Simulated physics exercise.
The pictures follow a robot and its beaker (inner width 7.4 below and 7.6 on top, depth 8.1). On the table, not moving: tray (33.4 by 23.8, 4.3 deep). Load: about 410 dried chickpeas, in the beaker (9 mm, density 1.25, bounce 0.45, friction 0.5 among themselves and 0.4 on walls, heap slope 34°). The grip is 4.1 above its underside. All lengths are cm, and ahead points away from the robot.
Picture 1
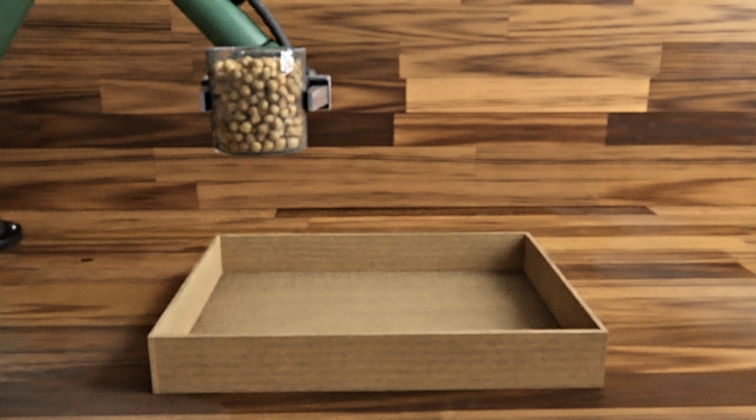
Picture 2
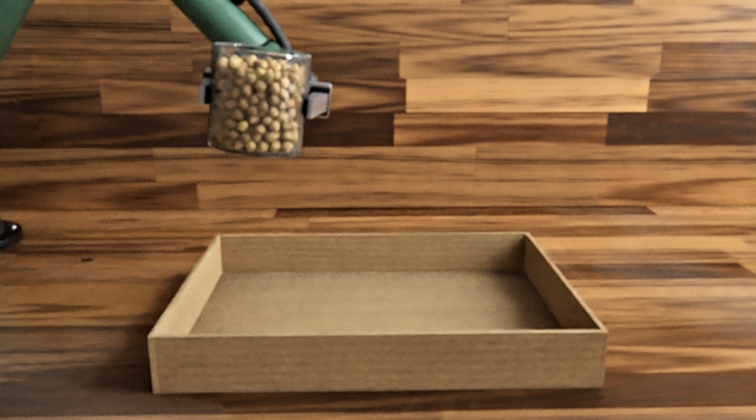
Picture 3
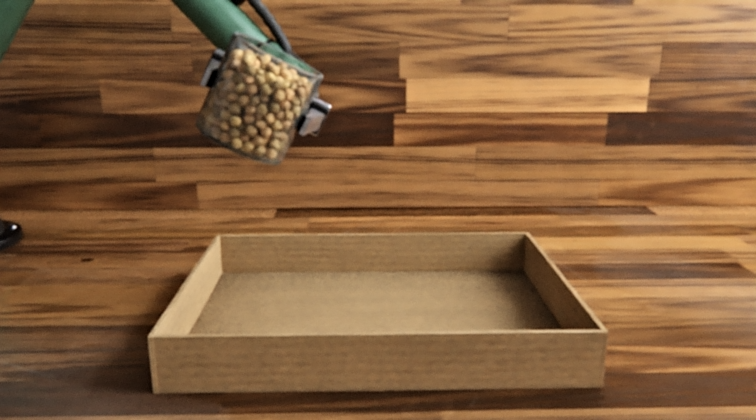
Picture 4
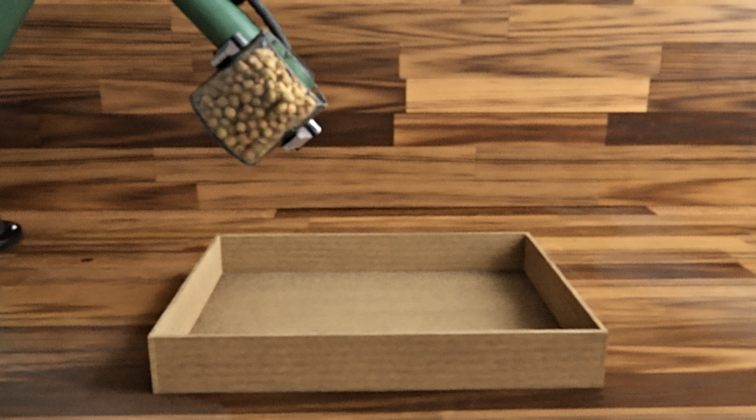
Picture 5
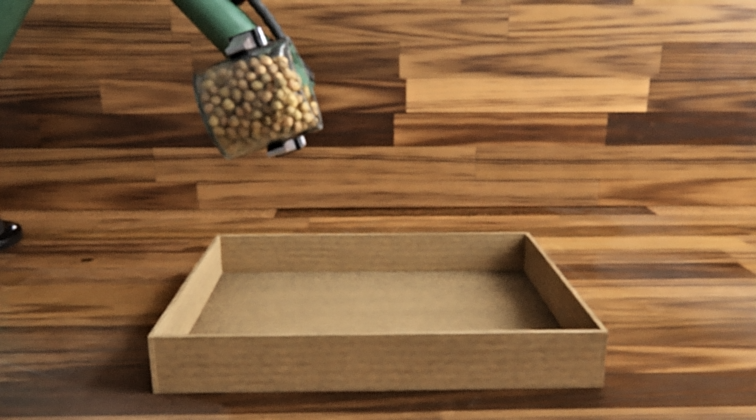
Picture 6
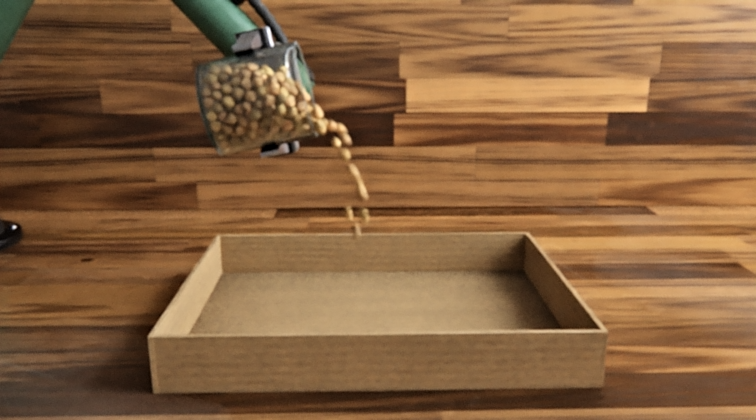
A green robot arm at the upper left holds a clear beaker packed with tan chickpeas above a table, seen from the front and slightly above by a still camera. Below sits an empty, shallow, light-brown tray against striped wood planks. The arm tilts the beaker steadily to the right until it lies nearly sideways, and a thin stream of chickpeas drops from its lip toward the tray.
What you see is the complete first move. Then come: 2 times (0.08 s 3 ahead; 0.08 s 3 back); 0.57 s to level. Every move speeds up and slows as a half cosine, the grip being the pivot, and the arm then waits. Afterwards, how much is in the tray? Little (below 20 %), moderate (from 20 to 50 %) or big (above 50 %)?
In the tray the share is big, above 50 %.
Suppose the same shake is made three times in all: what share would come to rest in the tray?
Then about 75 per cent.
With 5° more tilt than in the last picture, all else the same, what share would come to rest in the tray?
It would be near 80 per cent.
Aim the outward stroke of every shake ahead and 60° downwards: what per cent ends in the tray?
About 30 per cent.
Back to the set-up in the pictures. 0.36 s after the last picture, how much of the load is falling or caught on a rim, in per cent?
Some 16 per cent.
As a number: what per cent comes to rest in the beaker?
Roughly 35 per cent.
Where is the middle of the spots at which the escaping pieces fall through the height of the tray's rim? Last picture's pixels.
Around (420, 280).
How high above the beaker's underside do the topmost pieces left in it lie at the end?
About 5.0 cm.
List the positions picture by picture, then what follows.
In the first frame, beaker middle at (259, 101), level; upper third of the load around (257, 80), from x 215 to 300, top at y 65; 412 in the beaker.
In the second frame, beaker middle at (258, 101), tilted 7° forward; upper third of the load around (257, 80), from x 215 to 300, top at y 65.
In the third frame, beaker middle at (258, 101), tilted 27° forward; upper third of the load around (255, 81), from x 210 to 310, top at y 55.
In the fourth frame, beaker middle at (258, 101), tilted 51° forward; upper third of the load around (255, 81), from x 205 to 310, top at y 55.
In the fifth frame, beaker middle at (258, 100), tilted 71° forward; upper third of the load around (253, 81), from x 205 to 315, top at y 60.
In the sixth frame, beaker middle at (258, 100), tilted 78° forward; upper third of the load around (247, 85), from x 205 to 365, top at y 65; 402 in the beaker, 1 in the tray, 9 in flight or on a rim.
Then, 0.36 s later, tilted 77° forward, highest piece 21 above the table; 182 in the tray, 164 in the beaker, 66 in flight or on a rim.
Then, 0.71 s later, tilted 17° forward, highest piece 23 above the table; 267 in the tray, 143 in the beaker, 2 in flight or on a rim.
Then, 1.09 s later, level, highest piece 21 above the table; 269 in the tray, 143 in the beaker.
Then, 2.14 s later, level, highest piece 21 above the table; 269 in the tray, 143 in the beaker.
At rest, 269 in the tray, 143 in the beaker. That is 65 % in the tray.
